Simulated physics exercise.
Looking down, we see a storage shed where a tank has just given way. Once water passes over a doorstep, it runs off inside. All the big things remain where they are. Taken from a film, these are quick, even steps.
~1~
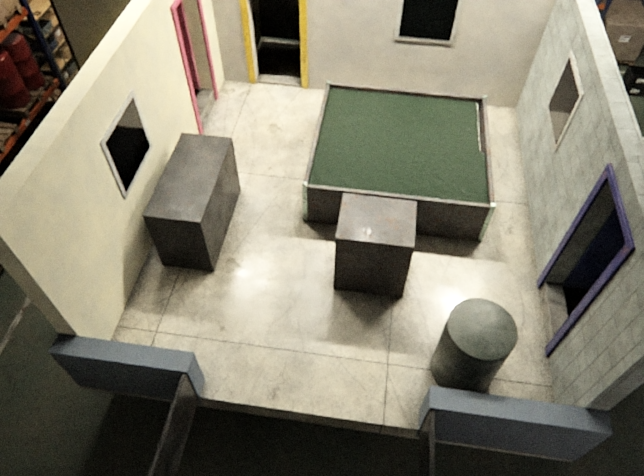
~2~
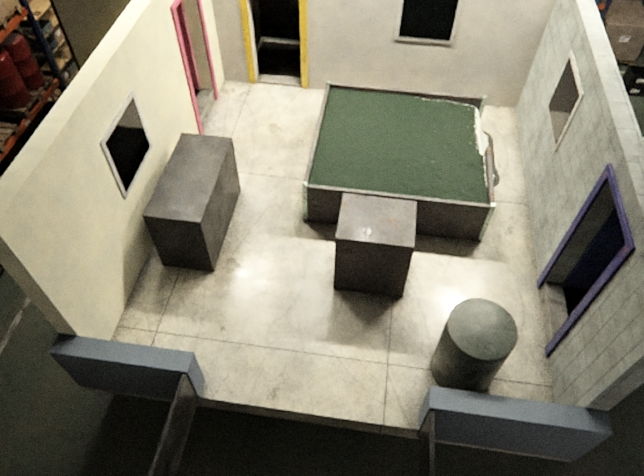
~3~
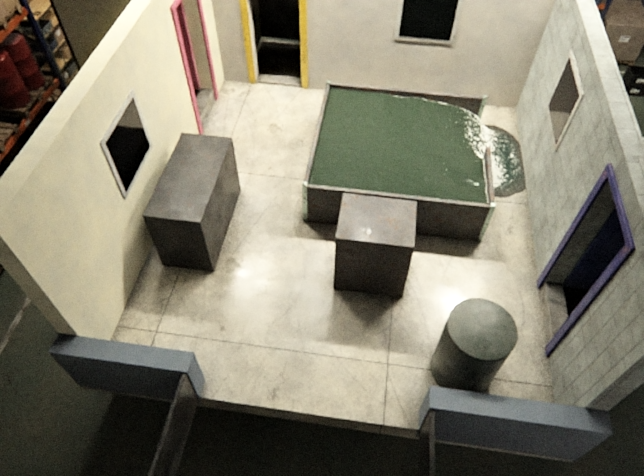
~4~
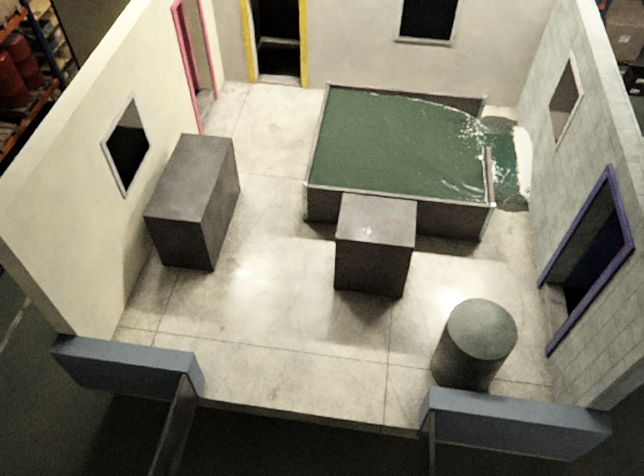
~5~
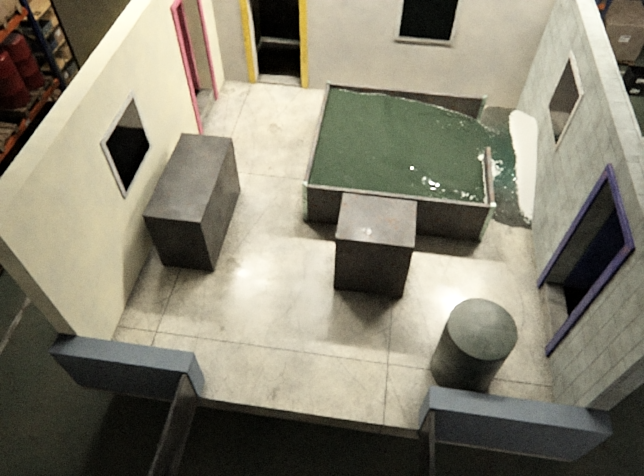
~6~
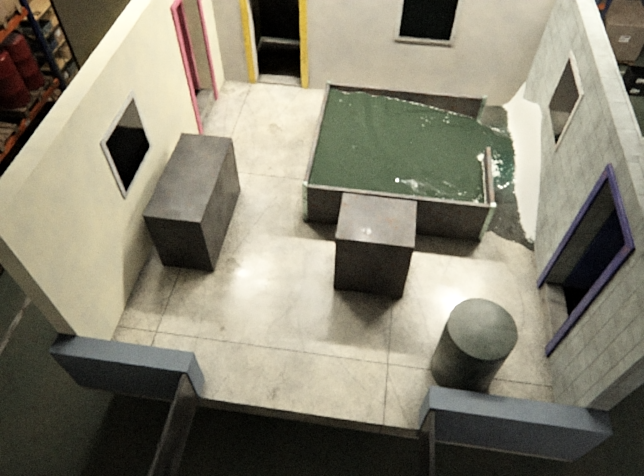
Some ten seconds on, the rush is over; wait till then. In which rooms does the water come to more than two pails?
Taking them in turn, the blue door keeps to two pails or fewer, the pink door keeps to two pails or fewer, the yellow door goes beyond two pails.
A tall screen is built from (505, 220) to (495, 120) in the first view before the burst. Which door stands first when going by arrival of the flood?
That's the blue-painted one.
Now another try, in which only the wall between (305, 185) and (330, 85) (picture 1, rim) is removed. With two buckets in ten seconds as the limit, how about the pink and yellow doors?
Well, pink gets more, but yellow gets more.
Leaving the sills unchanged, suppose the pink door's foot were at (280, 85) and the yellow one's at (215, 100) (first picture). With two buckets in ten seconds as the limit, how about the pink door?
Door by door, the pink door stays inside the limit.
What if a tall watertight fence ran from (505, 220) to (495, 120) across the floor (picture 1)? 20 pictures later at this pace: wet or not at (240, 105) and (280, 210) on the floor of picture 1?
First spot submerged, second spot parched.
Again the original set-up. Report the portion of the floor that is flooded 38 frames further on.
Around 95 percent of it.
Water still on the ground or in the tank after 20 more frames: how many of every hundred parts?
Roughly 100 out of every hundred parts.
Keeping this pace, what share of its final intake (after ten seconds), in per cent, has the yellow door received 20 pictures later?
It works out at roughly 15 percent of the ten-second total.
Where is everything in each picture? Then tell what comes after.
The first frame shows still water in the water tank at (401, 142).
In the second frame, water pours out at (477, 145) and has run to a hidden place.
In the third frame, the front is at (521, 184), out from the gap at (476, 148).
In the fourth frame, water pours out at (476, 149) and has run to (528, 206).
In the fifth frame, water pours out at (476, 149) and has run to (530, 224).
In the sixth frame, the front is at (533, 245), out from the gap at (476, 148).
A moment on, water covers 20 % of the floor; the blue door wet at the sill, nothing in, the pink door not reached, the yellow door not reached.
Next, water covers 35 % of the floor; the blue door wet at the sill, nothing in, the pink door not reached, the yellow door wet at the sill, nothing in.
Then, water covers 60 % of the floor; the blue door wet at the sill, nothing in, the pink door under two buckets in, the yellow door under two buckets in.
Later, water covers 95 % of the floor; the blue door under two buckets in, the pink door under two buckets in, the yellow door over two buckets in.
In the end, water covers 95 % of the floor; the blue door under two buckets in, the pink door under two buckets in, the yellow door far over two buckets in.
